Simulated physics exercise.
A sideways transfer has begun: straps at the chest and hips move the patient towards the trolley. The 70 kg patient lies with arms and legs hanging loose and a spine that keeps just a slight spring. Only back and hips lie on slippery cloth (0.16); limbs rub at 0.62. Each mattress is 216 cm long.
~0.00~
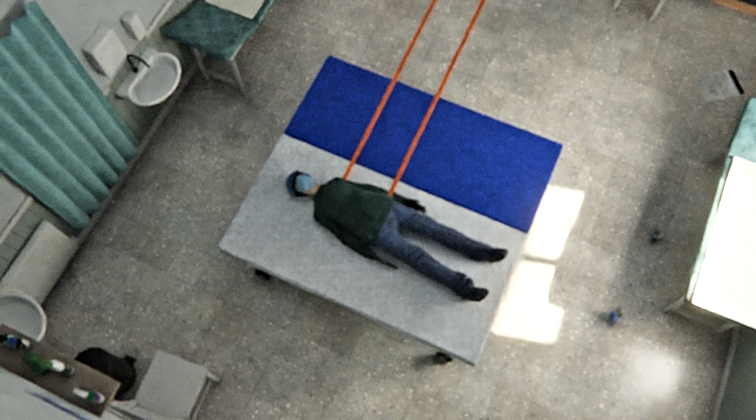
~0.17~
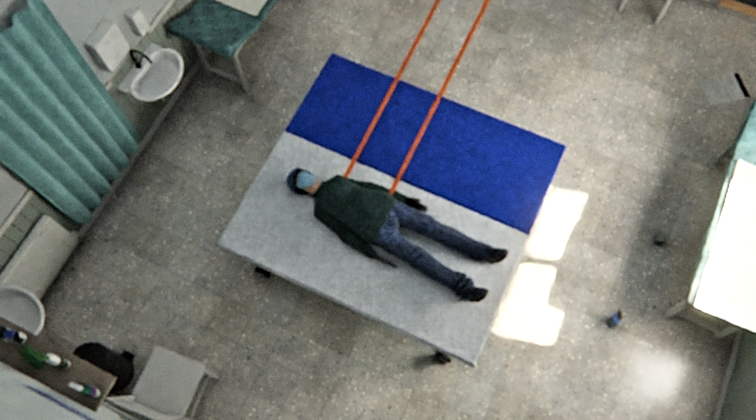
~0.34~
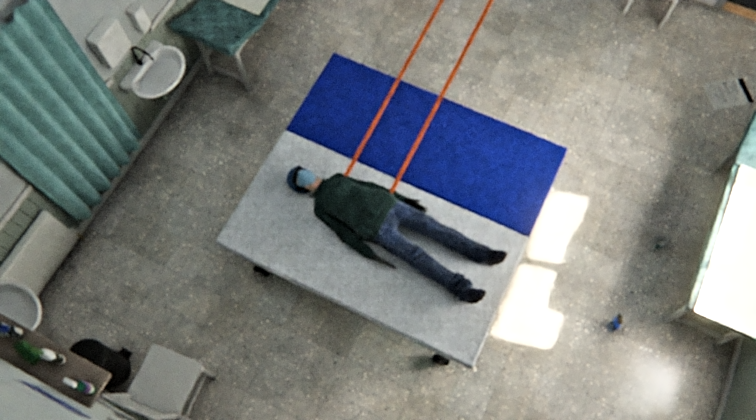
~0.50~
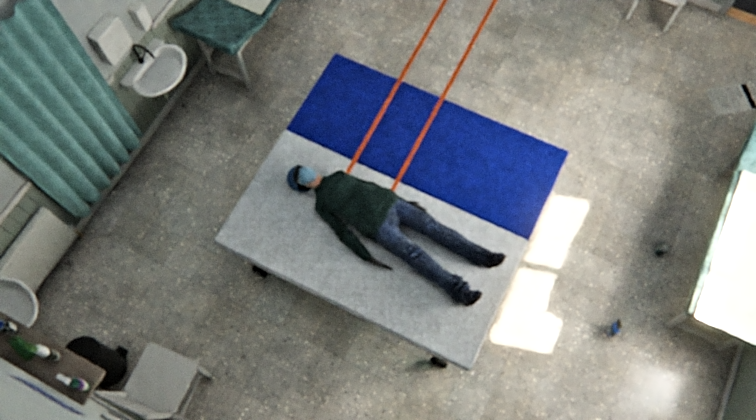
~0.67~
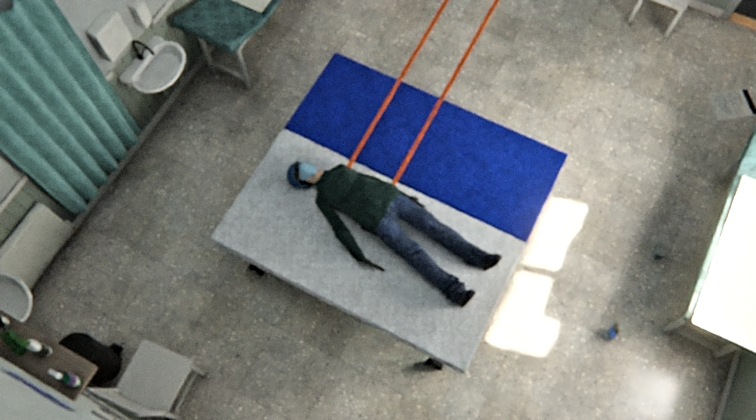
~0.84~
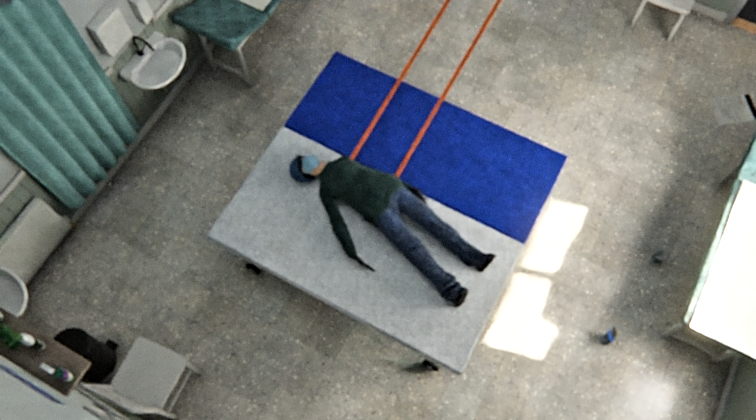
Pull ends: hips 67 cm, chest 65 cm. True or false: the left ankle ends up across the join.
False.
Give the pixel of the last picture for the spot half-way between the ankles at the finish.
(458, 245).
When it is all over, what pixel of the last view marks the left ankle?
About (477, 229).
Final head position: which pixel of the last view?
Somewhere about (334, 122) in the last picture.
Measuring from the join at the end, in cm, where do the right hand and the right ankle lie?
Right hand 52 short, right ankle 44 short.
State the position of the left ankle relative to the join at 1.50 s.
Position: About 22 cm short.
After 1.00 s the left ankle is 30 cm short of the join, near (475, 257) in the last picture's view.
After 1.50 s the left ankle is 23 cm short of the join, near (469, 244) in the last picture's view.
After 2.00 s the left ankle is 10 cm short of the join, near (476, 230) in the last picture's view.
At rest, 2.8 s, head crosses the join; left hand crosses the join; right hand stops short of the join; left ankle stops short of the join; right ankle stops short of the join; right knee stops short of the join.
